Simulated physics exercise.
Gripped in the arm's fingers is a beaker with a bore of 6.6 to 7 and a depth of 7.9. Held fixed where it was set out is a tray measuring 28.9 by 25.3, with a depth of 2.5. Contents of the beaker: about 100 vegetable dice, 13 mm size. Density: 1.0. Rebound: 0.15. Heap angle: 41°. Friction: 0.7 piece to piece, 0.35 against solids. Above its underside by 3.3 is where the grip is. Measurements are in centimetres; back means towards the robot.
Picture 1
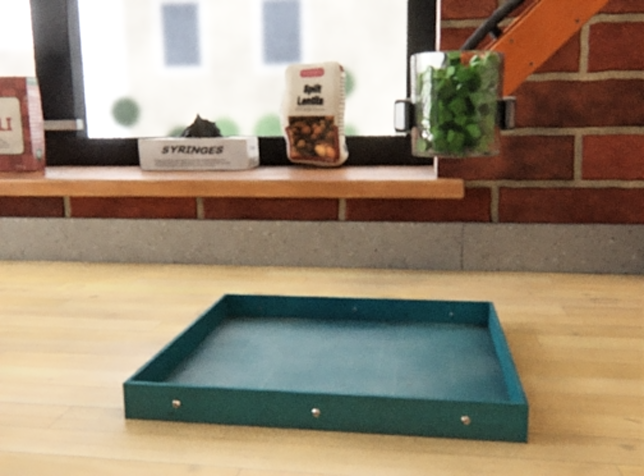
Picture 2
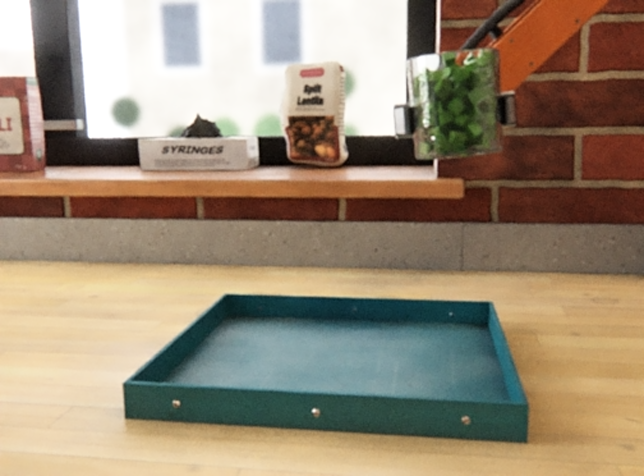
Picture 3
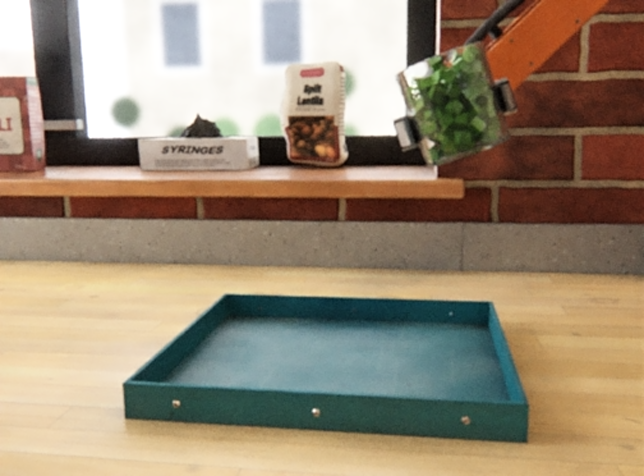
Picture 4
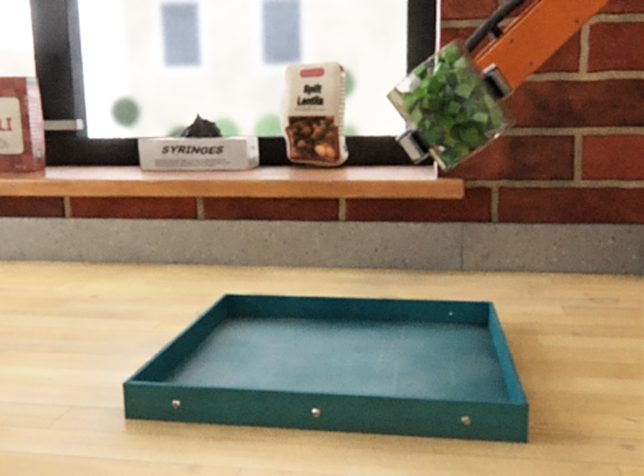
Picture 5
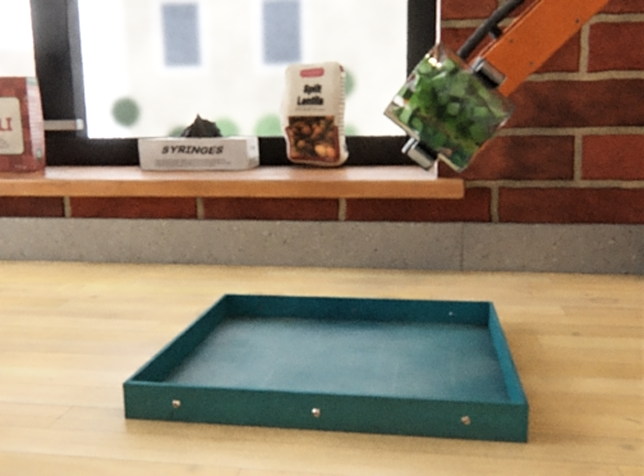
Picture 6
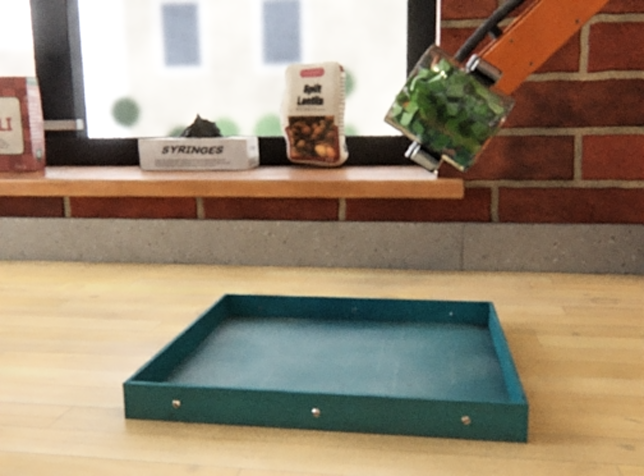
To begin with, an orange robot arm holds a clear beaker of green vegetable dice upright, above and behind an empty teal tray on a wooden counter. The arm tilts the beaker steadily to well past halfway over, its mouth leaning left, and the dice shift inside while the tray stays still.
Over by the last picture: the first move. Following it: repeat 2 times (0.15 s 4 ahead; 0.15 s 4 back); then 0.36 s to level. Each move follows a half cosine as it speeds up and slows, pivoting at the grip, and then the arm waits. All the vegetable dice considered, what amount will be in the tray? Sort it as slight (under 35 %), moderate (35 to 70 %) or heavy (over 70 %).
It counts as slight.
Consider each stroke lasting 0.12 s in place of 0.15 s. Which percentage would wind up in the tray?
It would be some 20 %.
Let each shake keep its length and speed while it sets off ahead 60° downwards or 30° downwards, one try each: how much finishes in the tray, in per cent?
Roughly 0 per cent, then 5 per cent.
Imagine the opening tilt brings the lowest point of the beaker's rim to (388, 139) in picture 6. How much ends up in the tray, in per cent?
My estimate is some 25 per cent.
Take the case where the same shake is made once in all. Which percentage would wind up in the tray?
In that case it would be near 10 percent.
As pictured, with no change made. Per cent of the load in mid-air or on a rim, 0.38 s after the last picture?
Around 2 percent of the load.
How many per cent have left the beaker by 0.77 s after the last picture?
Share out: Near 10 %.
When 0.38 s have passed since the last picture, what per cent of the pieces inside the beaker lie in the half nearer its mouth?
Some 50 percent is in that half.
Then, 0.38 s after the last picture, tilted 56° forward, highest piece 25 above the table; 99 in the beaker, 4 in the tray, 2 in flight or on a rim.
Then, 0.77 s after the last picture, tilted 31° forward, highest piece 26 above the table; 97 in the beaker, 8 in the tray.
Then, 1.16 s after the last picture, level, highest piece 27 above the table; 97 in the beaker, 8 in the tray.
Then, 2.21 s after the last picture, level, highest piece 27 above the table; 97 in the beaker, 8 in the tray.
Final count, 97 in the beaker, 8 in the tray. That is 8 % in the tray.
